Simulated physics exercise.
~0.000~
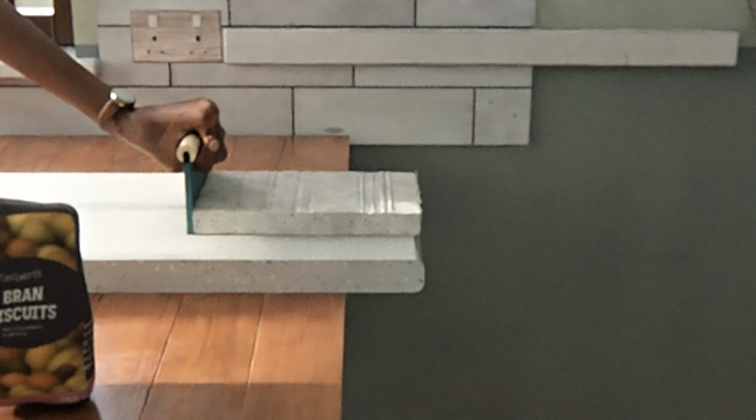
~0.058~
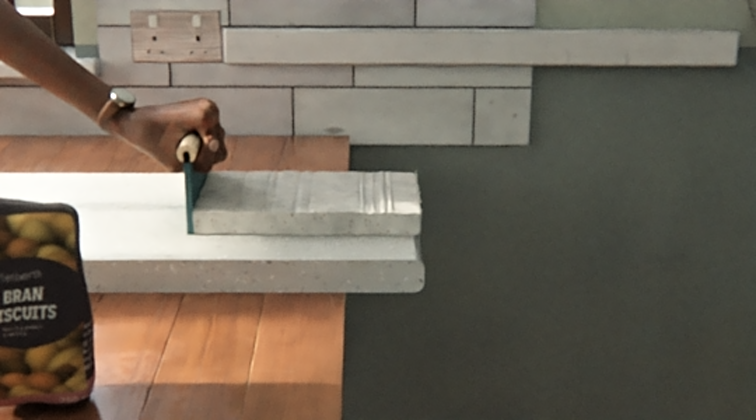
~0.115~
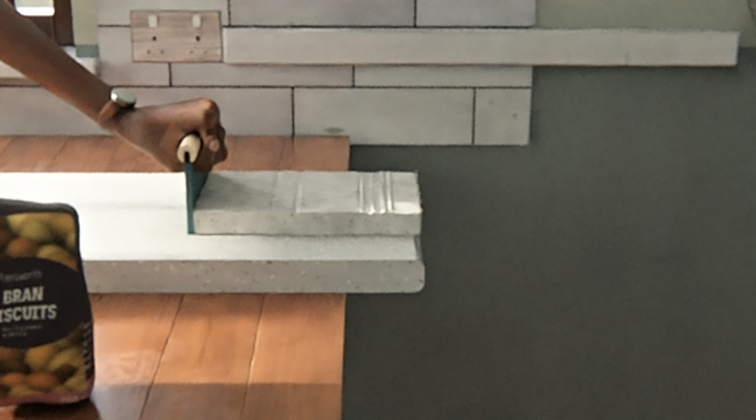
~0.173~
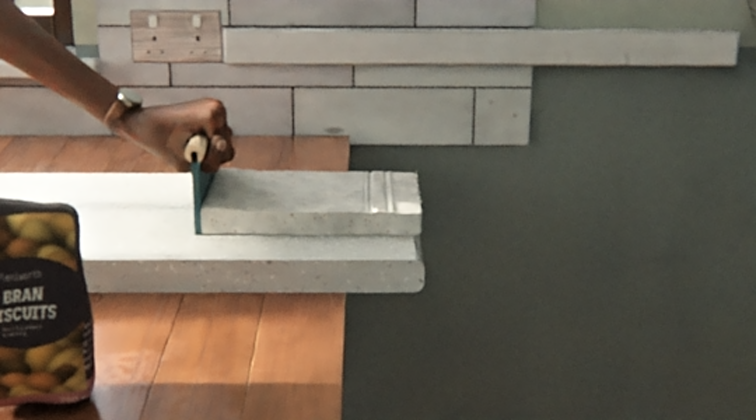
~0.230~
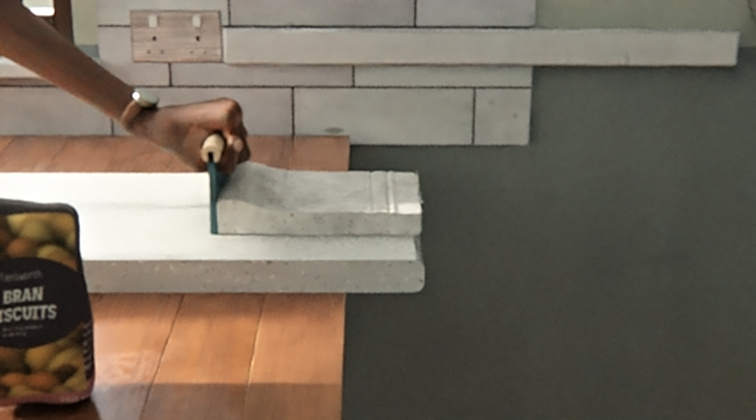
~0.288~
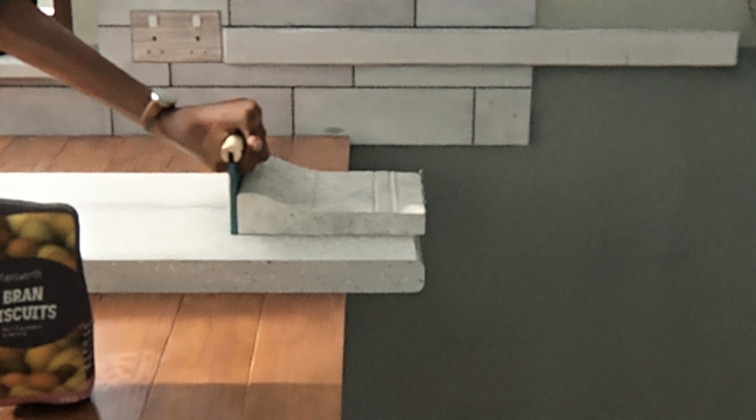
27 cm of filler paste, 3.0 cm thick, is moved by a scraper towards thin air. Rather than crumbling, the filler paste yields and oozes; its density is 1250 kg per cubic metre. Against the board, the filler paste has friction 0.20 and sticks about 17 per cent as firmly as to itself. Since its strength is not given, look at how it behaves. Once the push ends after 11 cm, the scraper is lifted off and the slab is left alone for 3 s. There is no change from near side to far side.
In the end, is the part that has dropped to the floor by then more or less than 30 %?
I think it winds up shy of the 30 % mark.
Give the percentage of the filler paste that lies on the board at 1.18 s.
Close to 75 percent.
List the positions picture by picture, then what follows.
Foot of the scraper at (194, 235), not yet moved; leading edge of the filler paste at (421, 223), in the first frame.
Foot of the scraper at (194, 235), not yet moved; leading edge of the filler paste at (421, 223), in the second frame.
Foot of the scraper at (194, 235), not yet moved; leading edge of the filler paste at (421, 223), in the third frame.
Foot of the scraper at (201, 235), moved 9 mm; leading edge of the filler paste at (421, 219), in the fourth frame.
Foot of the scraper at (217, 235), moved 2.8 cm; leading edge of the filler paste at (422, 219), in the fifth frame.
Foot of the scraper at (237, 235), moved 5.2 cm; leading edge of the filler paste at (426, 219), 2 % of it past the edge, in one piece, in the sixth frame.
After 0.55 s, 73 % lies on the board and 0 % has fallen.
After 0.87 s, 73 % lies on the board and 24 % has fallen.
After 1.18 s, 73 % lies on the board and 24 % has fallen.
After 1.49 s, 73 % lies on the board and 24 % has fallen.
After 3.49 s, at the end, 73 % lies on the board and 24 % has fallen.
